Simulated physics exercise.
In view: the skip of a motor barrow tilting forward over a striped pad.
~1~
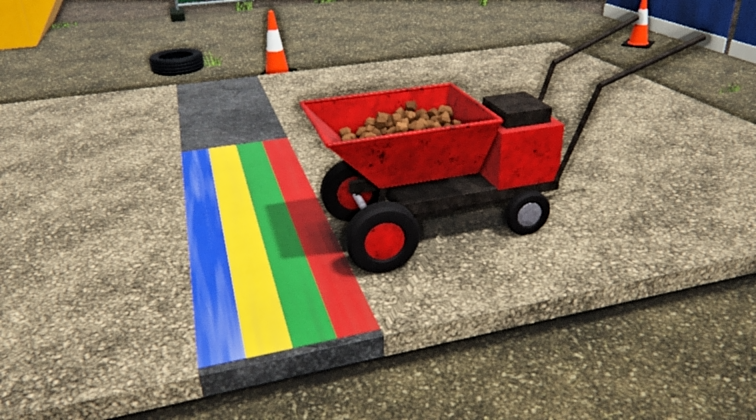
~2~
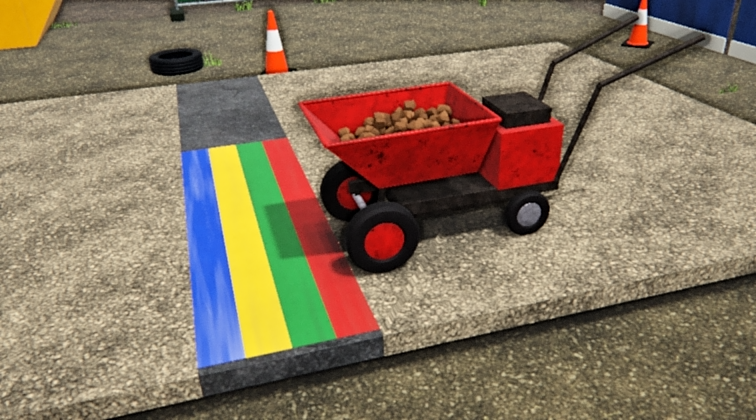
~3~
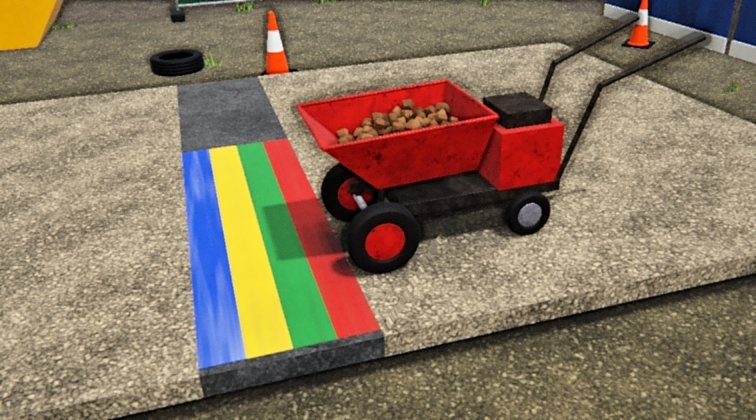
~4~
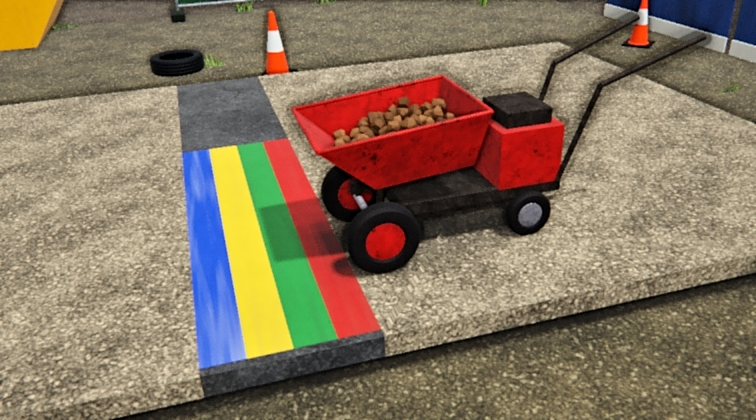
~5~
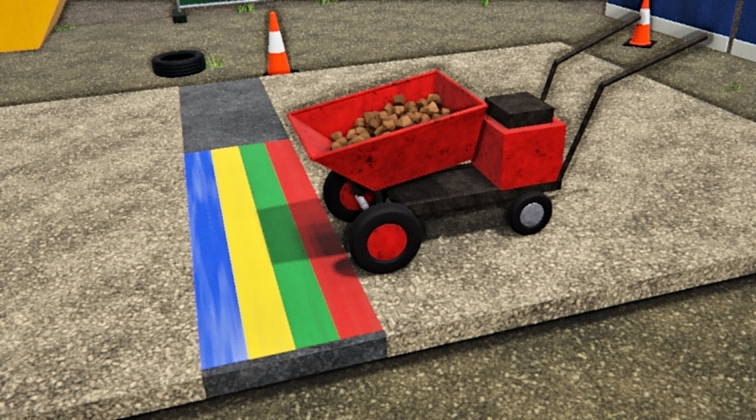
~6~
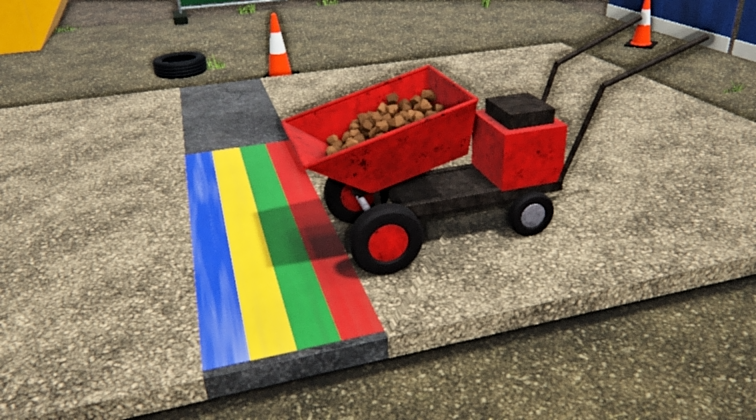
Red skip of a motor barrow, loaded with brown clods, tilting forward slightly over a striped pad while the wheels stay still.
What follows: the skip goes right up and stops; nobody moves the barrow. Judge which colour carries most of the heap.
The colour carrying most is blue.
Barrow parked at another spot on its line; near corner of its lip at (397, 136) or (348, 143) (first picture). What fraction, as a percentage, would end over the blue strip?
First spot: About 10 percent; second spot: About 20 percent.
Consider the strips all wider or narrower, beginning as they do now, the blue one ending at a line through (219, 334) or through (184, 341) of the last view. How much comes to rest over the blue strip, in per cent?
Shares: 30 %; then 30 %.
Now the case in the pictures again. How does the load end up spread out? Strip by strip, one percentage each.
About: Red strip 0, green strip 0, yellow strip 20, blue strip 35 per cent.
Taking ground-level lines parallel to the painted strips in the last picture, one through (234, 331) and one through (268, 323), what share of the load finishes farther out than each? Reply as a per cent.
I reckon some 40 per cent and some 70 per cent.
Soon, skip tipped steeply; all in the skip.
A while on, skip tipped steeply; most in the skip; a small part over the yellow strip; a small part over the blue strip; a stray few off the paint.
Towards the end, skip tipped right over; about a quarter in the skip; about a quarter over the yellow strip; about a third over the blue strip; a small part off the paint.
Finally, skip tipped right over; about a quarter in the skip; none over the red strip; a stray few over the green strip; about a quarter over the yellow strip; about a third over the blue strip; a small part off the paint.
